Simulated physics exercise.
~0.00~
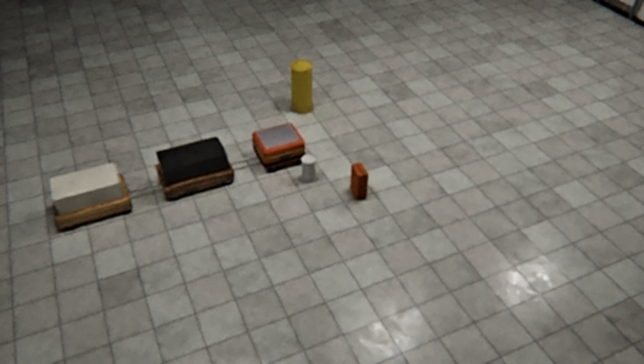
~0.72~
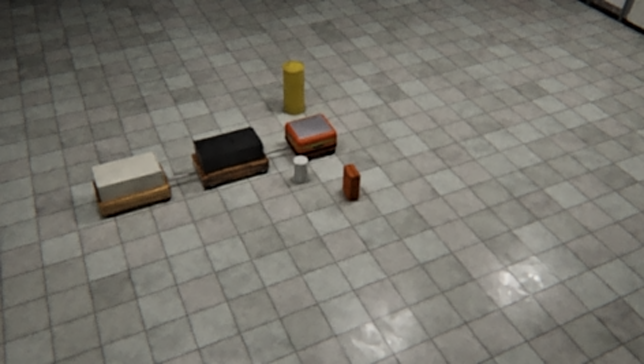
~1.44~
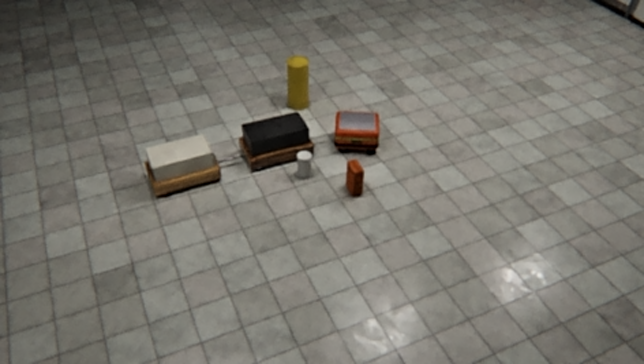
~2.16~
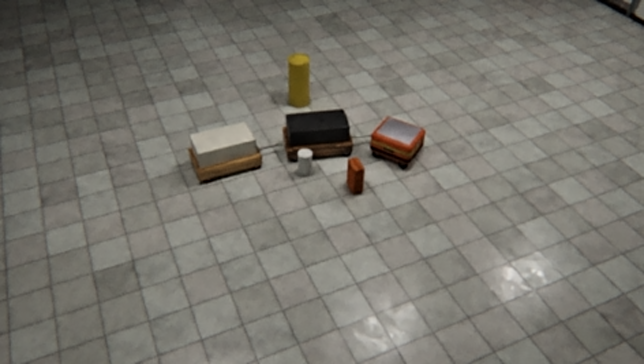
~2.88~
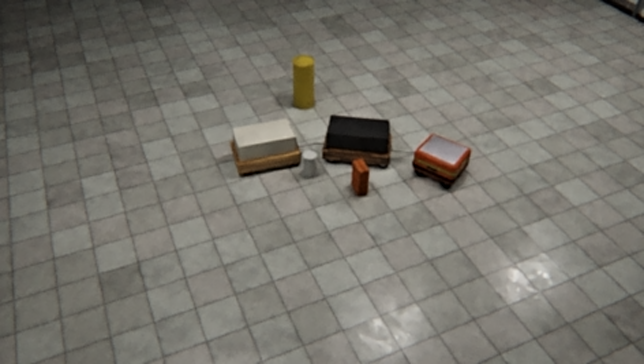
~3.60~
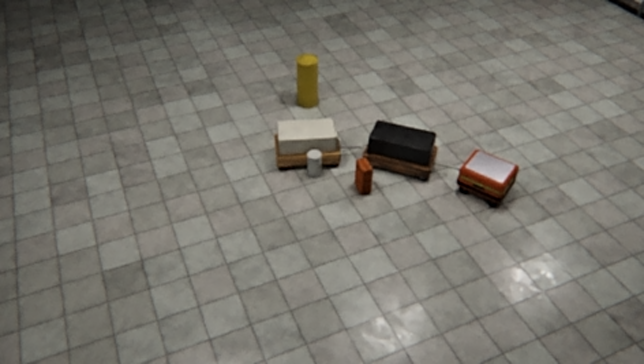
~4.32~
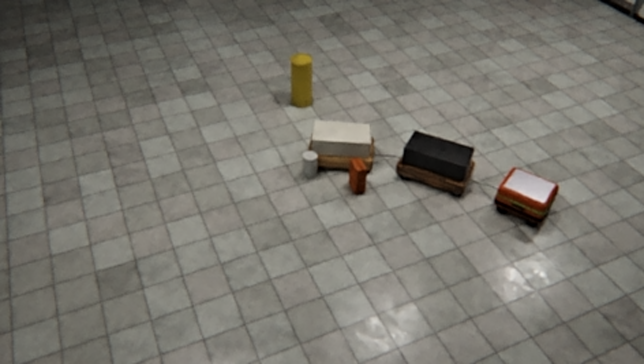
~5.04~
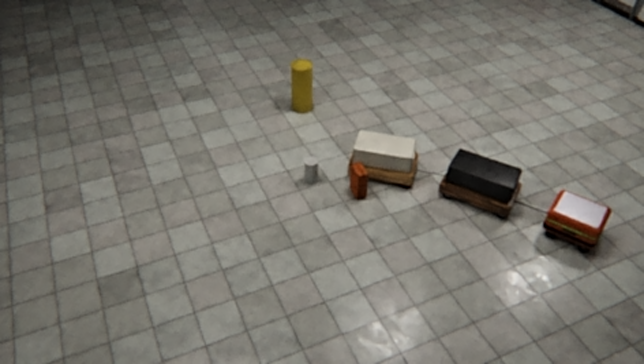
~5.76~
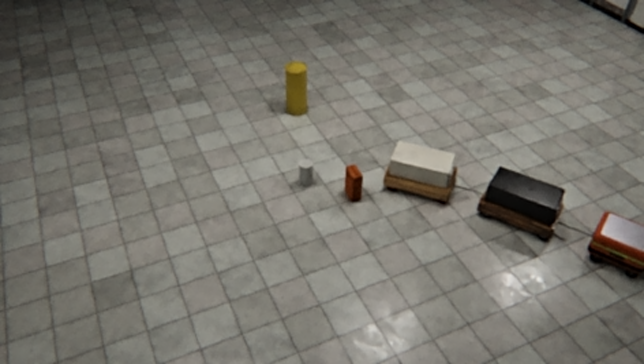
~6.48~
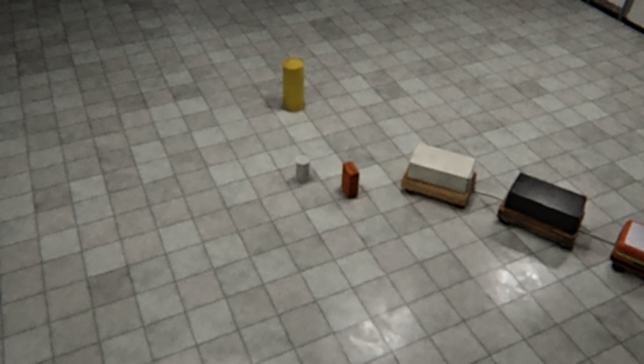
On a tiled floor, an orange tug pulls two loaded carts rightward past three still objects.
